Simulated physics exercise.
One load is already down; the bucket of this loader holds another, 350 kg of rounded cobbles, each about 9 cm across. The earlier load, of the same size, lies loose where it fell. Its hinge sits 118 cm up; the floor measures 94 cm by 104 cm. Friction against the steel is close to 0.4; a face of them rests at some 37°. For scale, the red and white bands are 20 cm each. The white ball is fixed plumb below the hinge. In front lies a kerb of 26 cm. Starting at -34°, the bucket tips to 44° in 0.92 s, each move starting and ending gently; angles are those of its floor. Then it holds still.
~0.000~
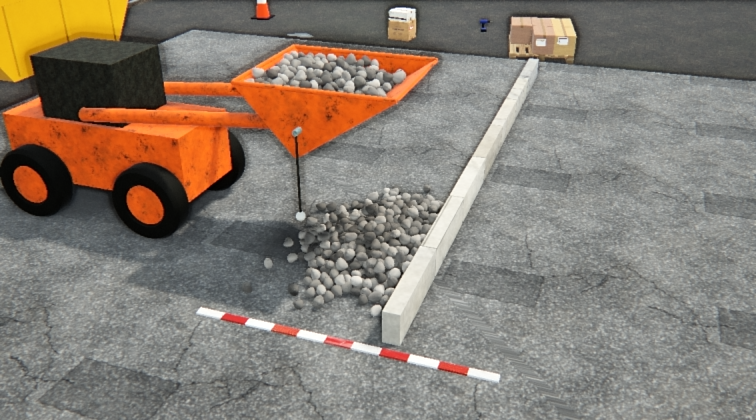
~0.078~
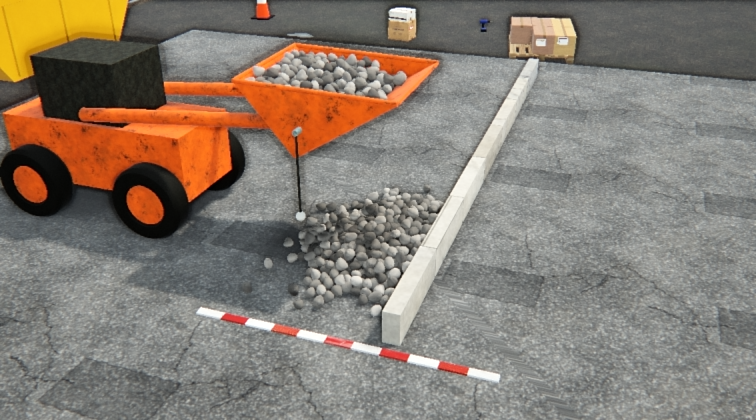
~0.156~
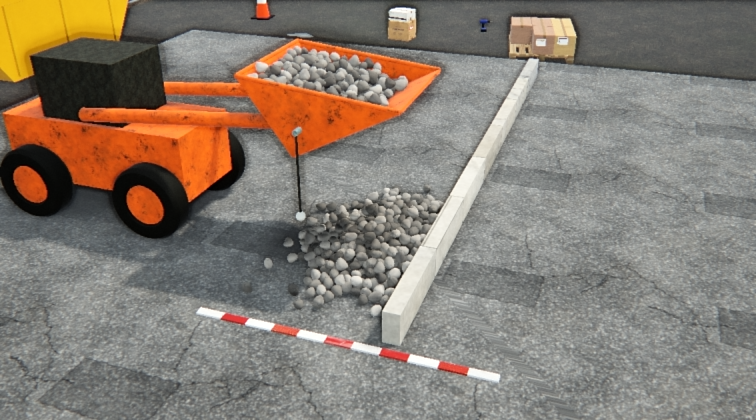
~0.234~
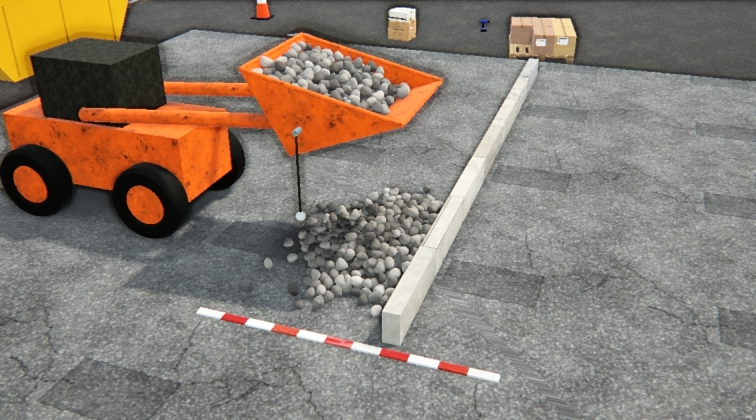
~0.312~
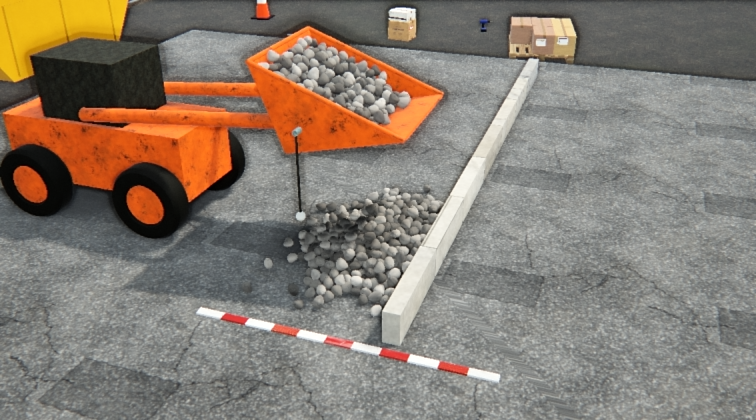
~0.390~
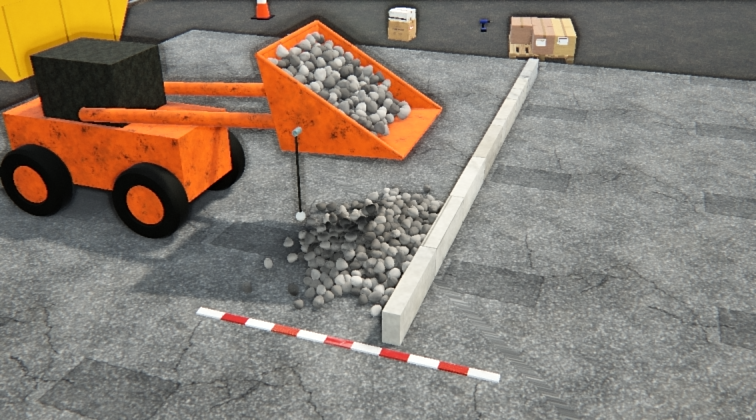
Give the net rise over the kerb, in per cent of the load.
Some 26 per cent is added.
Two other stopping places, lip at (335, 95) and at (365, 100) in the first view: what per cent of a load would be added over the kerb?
First some 0, then 5 per cent.
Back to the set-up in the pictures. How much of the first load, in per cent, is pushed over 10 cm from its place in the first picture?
About 5 per cent.
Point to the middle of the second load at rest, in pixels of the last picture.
Their middle is at about (416, 233).
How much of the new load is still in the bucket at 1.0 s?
About 60 per cent.
After 0.7 s the floor is at 32°; in per cent of one load, 100 in the bucket, 100 on this side of the kerb; the foremost stones are at (425, 245).
After 1.0 s the floor is at 44°; in per cent of one load, 59 in the bucket, 141 on this side of the kerb; the foremost stones are at (426, 226).
After 1.4 s the floor is at 44°; in per cent of one load, 9 in the bucket, 176 on this side of the kerb, 15 over the kerb; the foremost stones are at (504, 264).
After 4.0 s the floor is at 44°; in per cent of one load, 0 in the bucket, 174 on this side of the kerb, 26 over the kerb; the foremost stones are at (594, 269). Net gain over the kerb, 26.
